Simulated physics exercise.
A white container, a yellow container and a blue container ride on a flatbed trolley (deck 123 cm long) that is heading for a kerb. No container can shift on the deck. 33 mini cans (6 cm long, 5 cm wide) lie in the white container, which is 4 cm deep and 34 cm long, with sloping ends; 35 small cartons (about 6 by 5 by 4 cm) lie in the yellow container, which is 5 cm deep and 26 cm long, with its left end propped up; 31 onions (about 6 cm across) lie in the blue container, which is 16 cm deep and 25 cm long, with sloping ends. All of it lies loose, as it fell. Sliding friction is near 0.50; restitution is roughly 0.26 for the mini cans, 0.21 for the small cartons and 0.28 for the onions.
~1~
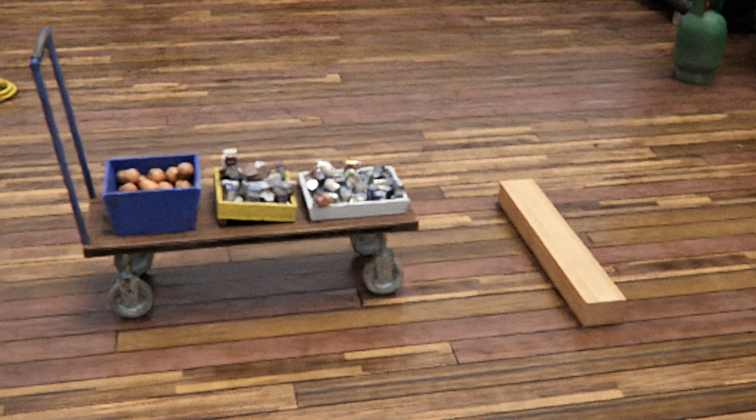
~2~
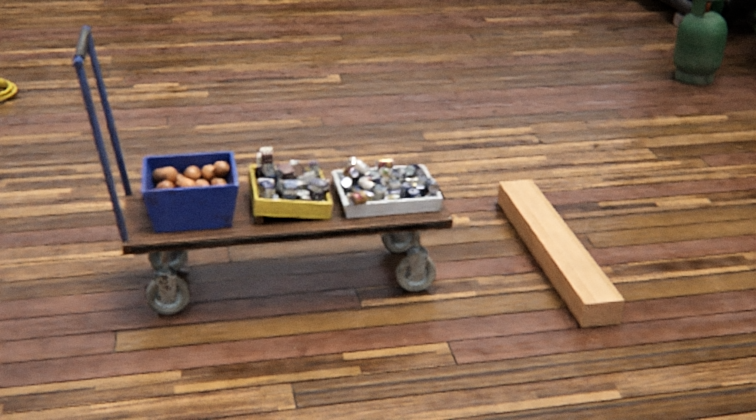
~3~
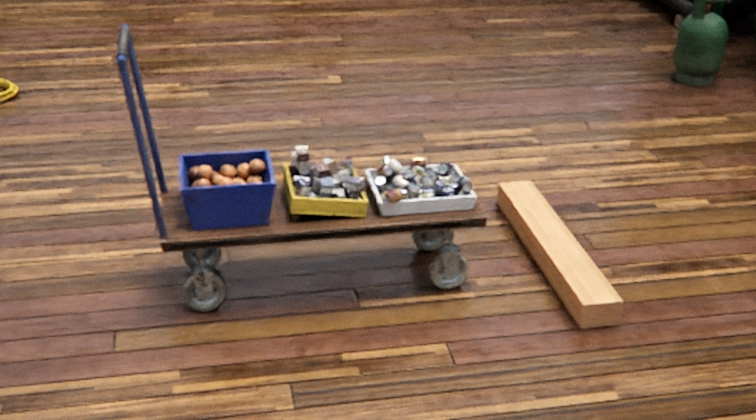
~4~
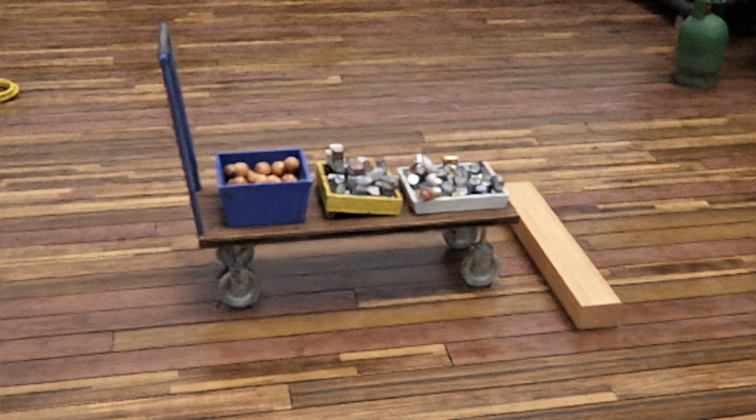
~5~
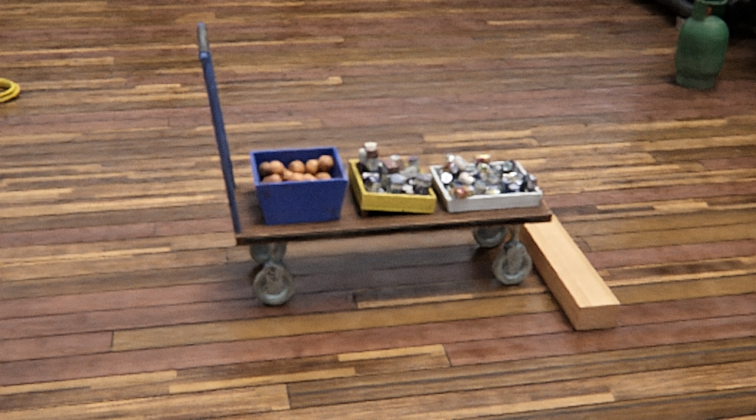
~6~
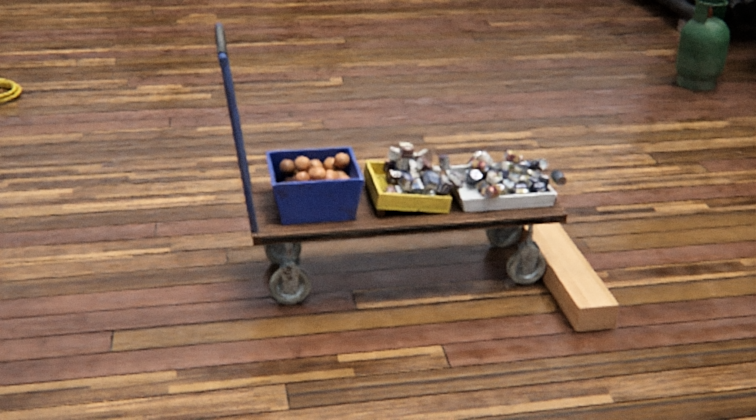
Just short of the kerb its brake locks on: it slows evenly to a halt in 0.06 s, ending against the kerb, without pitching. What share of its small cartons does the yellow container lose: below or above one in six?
The yellow container loses over a sixth of its small cartons.
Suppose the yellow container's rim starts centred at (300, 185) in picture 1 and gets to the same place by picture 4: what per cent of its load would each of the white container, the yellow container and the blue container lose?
Then white container 10, yellow container 30, blue container 0 per cent.
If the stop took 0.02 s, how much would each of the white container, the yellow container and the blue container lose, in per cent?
In that case white container 30, yellow container 50, blue container 0 per cent.
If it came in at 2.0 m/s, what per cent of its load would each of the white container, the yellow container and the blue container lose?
Then white container 20, yellow container 30, blue container 0 per cent.
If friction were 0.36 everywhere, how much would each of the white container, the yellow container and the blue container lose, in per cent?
In that case white container 40, yellow container 40, blue container 0 per cent.
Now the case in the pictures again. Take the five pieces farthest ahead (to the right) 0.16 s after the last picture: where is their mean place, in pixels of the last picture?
Around (584, 168).
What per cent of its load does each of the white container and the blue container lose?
About: White container 40, blue container 0 per cent.
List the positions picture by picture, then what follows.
In the first frame (we follow the rim corner now nearest the camera; the camera moves round a little), yellow container at (222, 202); blue container at (106, 194); 62 cm still to roll; nothing out yet.
Yellow container at (259, 199); blue container at (145, 191); 48 cm still to roll, in the second frame.
Yellow container at (296, 197); blue container at (184, 189); 34 cm still to roll, in the third frame.
Yellow container at (332, 195); blue container at (222, 186); 20 cm still to roll, in the fourth frame.
Yellow container at (367, 193); blue container at (259, 184); stopping, in the fifth frame.
Yellow container at (383, 193); blue container at (275, 184); stopping; 4 out, the lowest carton at (456, 180), in the sixth frame.
Then, 0.04 s after the last picture, 3 of 33 out of the white container, 5 of 35 out of the yellow container and 0 of 31 out of the blue container.
Then, 0.16 s after the last picture, 7 of 33 out of the white container, 9 of 35 out of the yellow container and 0 of 31 out of the blue container.
Then, 0.39 s after the last picture, 10 of 33 out of the white container, 12 of 35 out of the yellow container and 0 of 31 out of the blue container.
When it is over (0.89 s after the last picture), 13 of 33 out of the white container, 12 of 35 out of the yellow container and 0 of 31 out of the blue container. Asked share, 12 of 35, 34 per cent.
